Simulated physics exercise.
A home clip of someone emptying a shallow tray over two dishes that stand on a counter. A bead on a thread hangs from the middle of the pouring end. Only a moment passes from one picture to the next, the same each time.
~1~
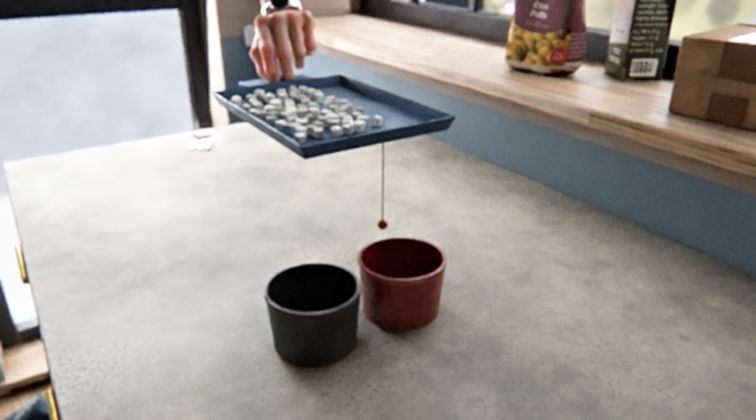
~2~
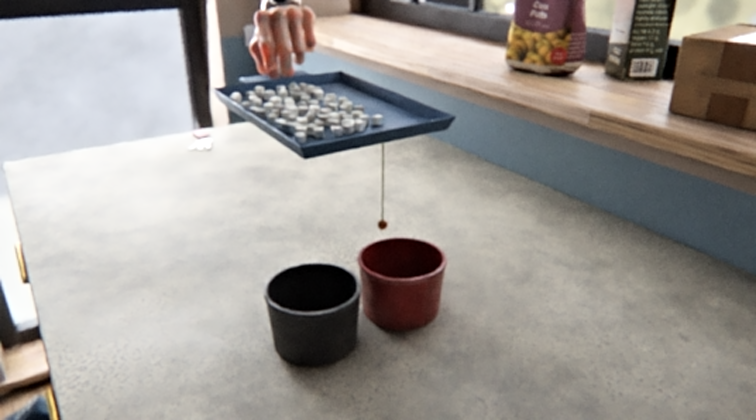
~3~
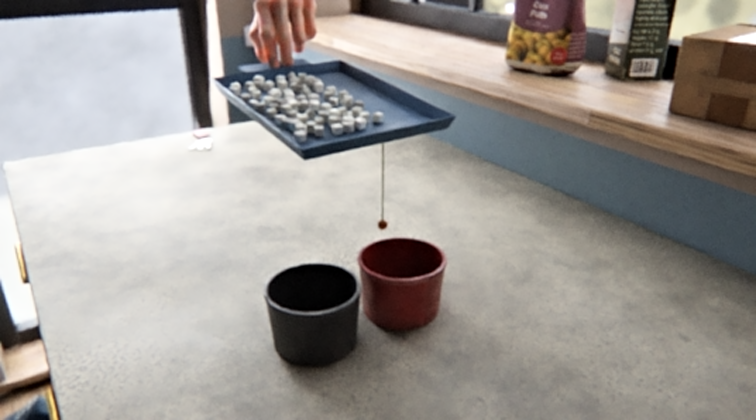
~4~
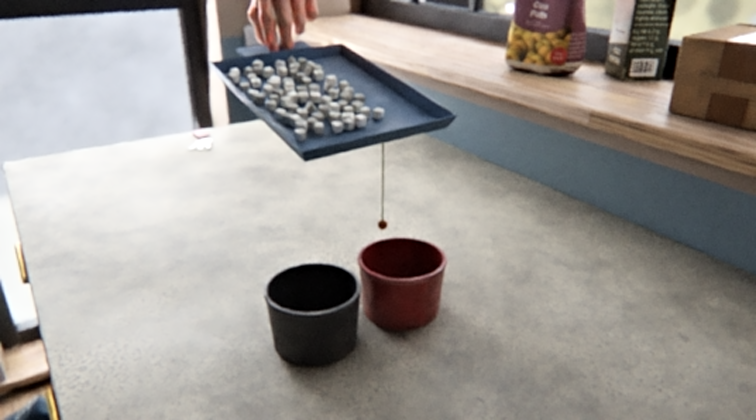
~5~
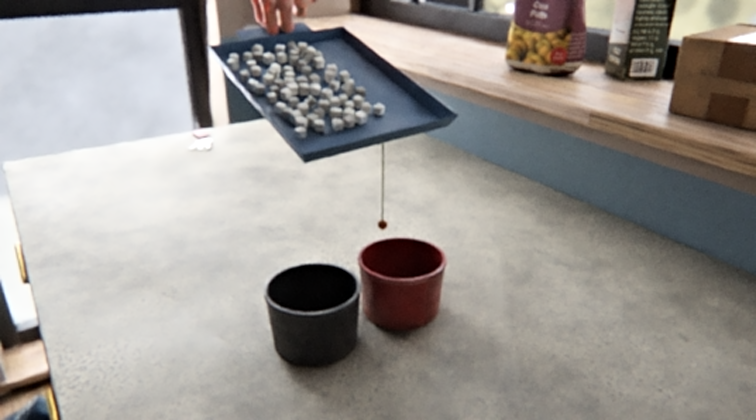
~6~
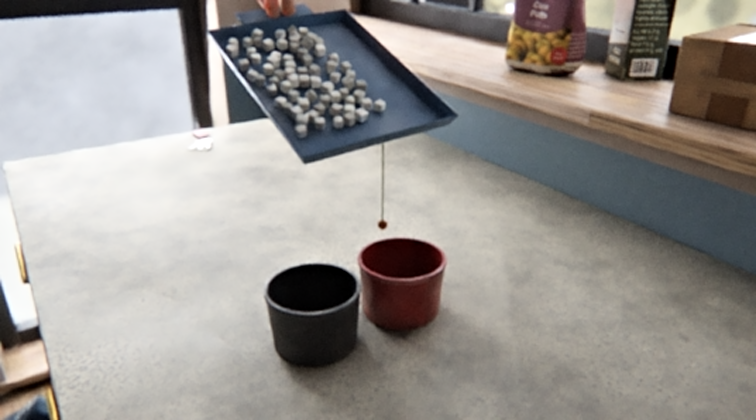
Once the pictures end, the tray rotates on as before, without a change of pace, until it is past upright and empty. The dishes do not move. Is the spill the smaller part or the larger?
In the dishes lies more than half of it.
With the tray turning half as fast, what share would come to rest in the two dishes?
About 90 per cent.
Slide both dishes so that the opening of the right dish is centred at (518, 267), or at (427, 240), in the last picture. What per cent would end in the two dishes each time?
The first gives 0 %, the second 80 %.
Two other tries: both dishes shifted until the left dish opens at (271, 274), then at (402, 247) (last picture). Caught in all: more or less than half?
The first try: Less than half. The second: Not half.
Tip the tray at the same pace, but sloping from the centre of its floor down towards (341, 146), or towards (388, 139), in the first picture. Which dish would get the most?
At the first place the dish on the left, at the second right.
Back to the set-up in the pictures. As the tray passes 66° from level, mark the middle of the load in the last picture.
Around (347, 148).
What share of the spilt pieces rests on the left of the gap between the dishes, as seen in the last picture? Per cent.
Some 40 per cent.
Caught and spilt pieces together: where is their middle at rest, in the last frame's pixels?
Around (342, 323).
Soon after the last picture, tray tipped steeply; about two thirds on the tray; a stray few in the left dish; a stray few in the right dish; about a third in the air.
A little later, tray tipped past a quarter turn; about half in the left dish; about a third in the right dish; a small part outside both; a small part in the air.
Later still, tray tipped past a quarter turn; about half in the left dish; about a third in the right dish; about a quarter outside both.
At rest, tray tipped past a quarter turn; about half in the left dish; about a third in the right dish; about a quarter outside both.
